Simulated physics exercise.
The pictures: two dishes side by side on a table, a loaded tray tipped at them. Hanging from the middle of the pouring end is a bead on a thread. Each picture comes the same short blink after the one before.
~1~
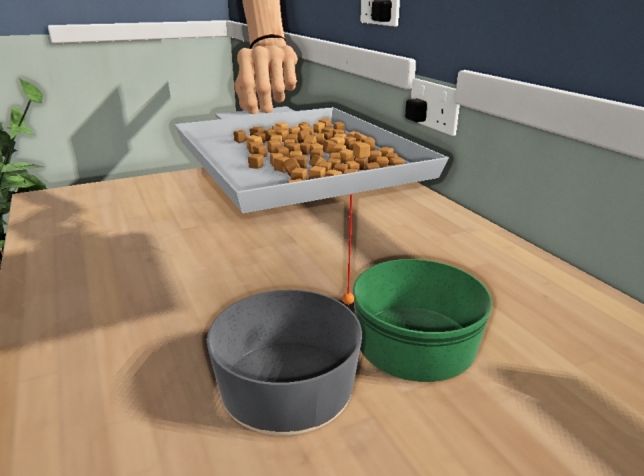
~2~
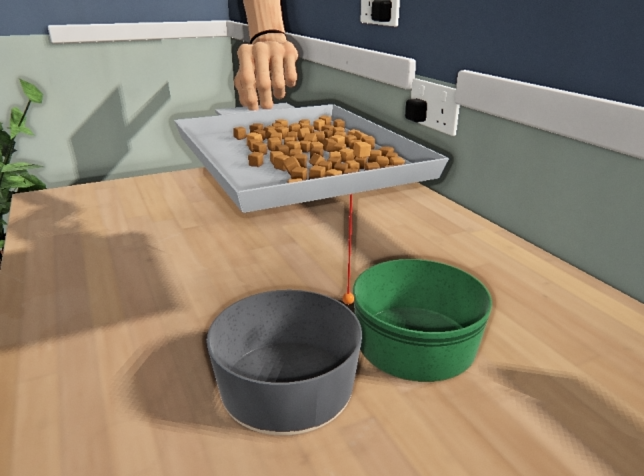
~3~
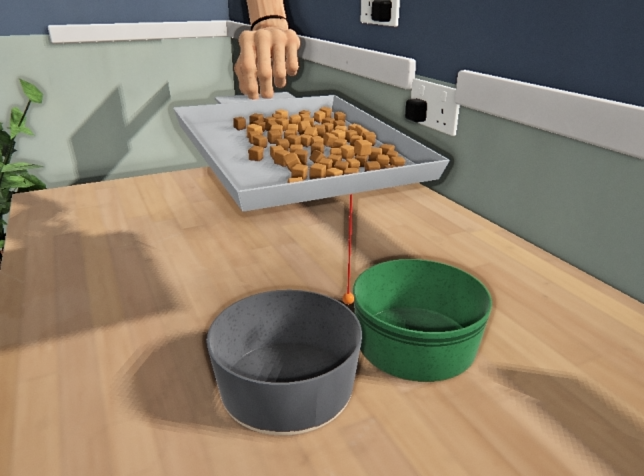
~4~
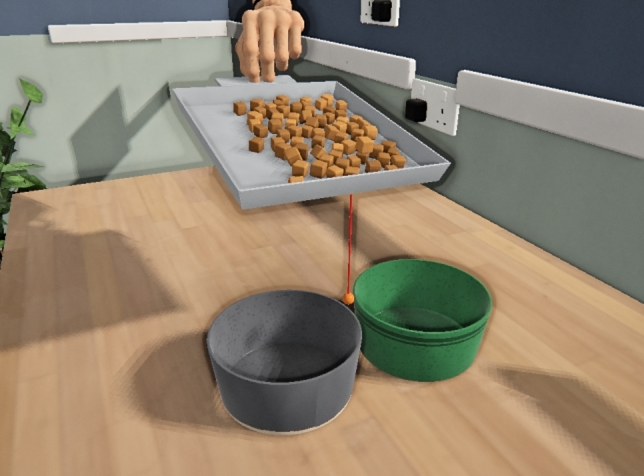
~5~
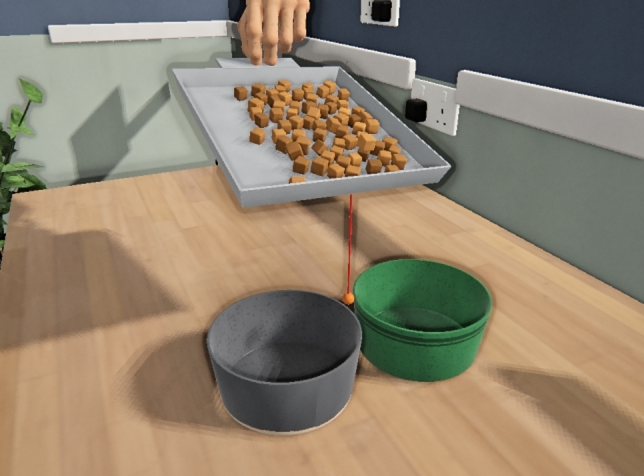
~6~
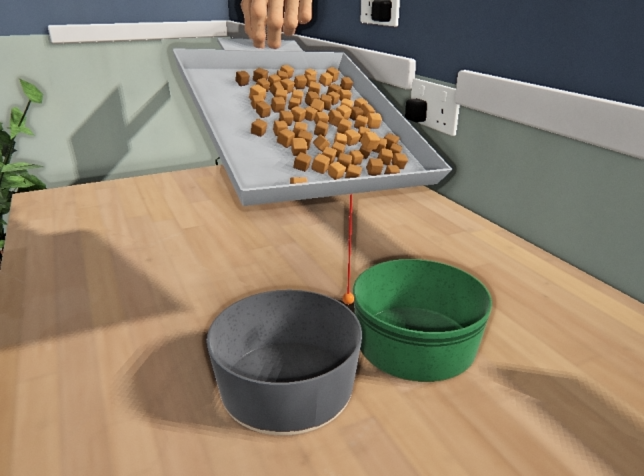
On a wooden table, a hand raises the back of a tray of brown cubes.
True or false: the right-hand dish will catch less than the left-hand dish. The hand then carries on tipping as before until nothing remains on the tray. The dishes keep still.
False, the right-hand dish catches more.
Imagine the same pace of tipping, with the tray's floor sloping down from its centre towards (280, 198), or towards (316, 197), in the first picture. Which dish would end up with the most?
Results - the dish on the left side first, the dish on the left side second.
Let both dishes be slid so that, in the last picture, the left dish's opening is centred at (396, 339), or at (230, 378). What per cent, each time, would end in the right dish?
Close to 10 in a hundred, then close to 50 in a hundred.
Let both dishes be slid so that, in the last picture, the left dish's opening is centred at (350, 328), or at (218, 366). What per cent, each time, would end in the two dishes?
First 60 %, then 40 %.
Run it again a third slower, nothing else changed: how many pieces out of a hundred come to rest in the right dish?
Something like 30 percent, give or take.
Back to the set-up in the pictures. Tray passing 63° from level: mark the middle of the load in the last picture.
Somewhere about pixel (382, 139).
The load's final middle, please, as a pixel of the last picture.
Somewhere around (444, 391) in the last picture.
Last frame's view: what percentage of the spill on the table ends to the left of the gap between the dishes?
Roughly 0 percent.
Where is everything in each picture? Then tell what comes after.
In the first frame, corners of the pouring end near (242, 189) and (441, 157), level; middle of the load near (316, 150), brown sugar cubes; left dish near (318, 403); right dish near (462, 352); bead on its thread near (348, 298).
In the second frame, corners of the pouring end near (242, 189) and (441, 157), level; middle of the load near (317, 148).
In the third frame, corners of the pouring end near (243, 188) and (442, 159), tipped barely, lowest at the right corner; middle of the load near (317, 143).
In the fourth frame, corners of the pouring end near (244, 187) and (443, 161), tipped a little, lowest at the right corner; middle of the load near (318, 135).
In the fifth frame, corners of the pouring end near (245, 186) and (444, 164), tipped clearly, lowest at the right corner; middle of the load near (319, 127).
In the sixth frame, corners of the pouring end near (246, 186) and (444, 166), tipped clearly, lowest at the right corner; middle of the load near (321, 119); left dish near (318, 403); right dish near (462, 352).
Shortly afterwards, tray tipped steeply; all but a few on the tray; only a few in the air.
Next, tray tipped right over; all but a few on the tray; only a few in the right dish; only a few outside both.
Some moments later, tray tipped past a quarter turn; a little in the left dish; near a third in the right dish; near half outside both.
In the end, tray tipped past a quarter turn; a little in the left dish; near a third in the right dish; near half outside both.
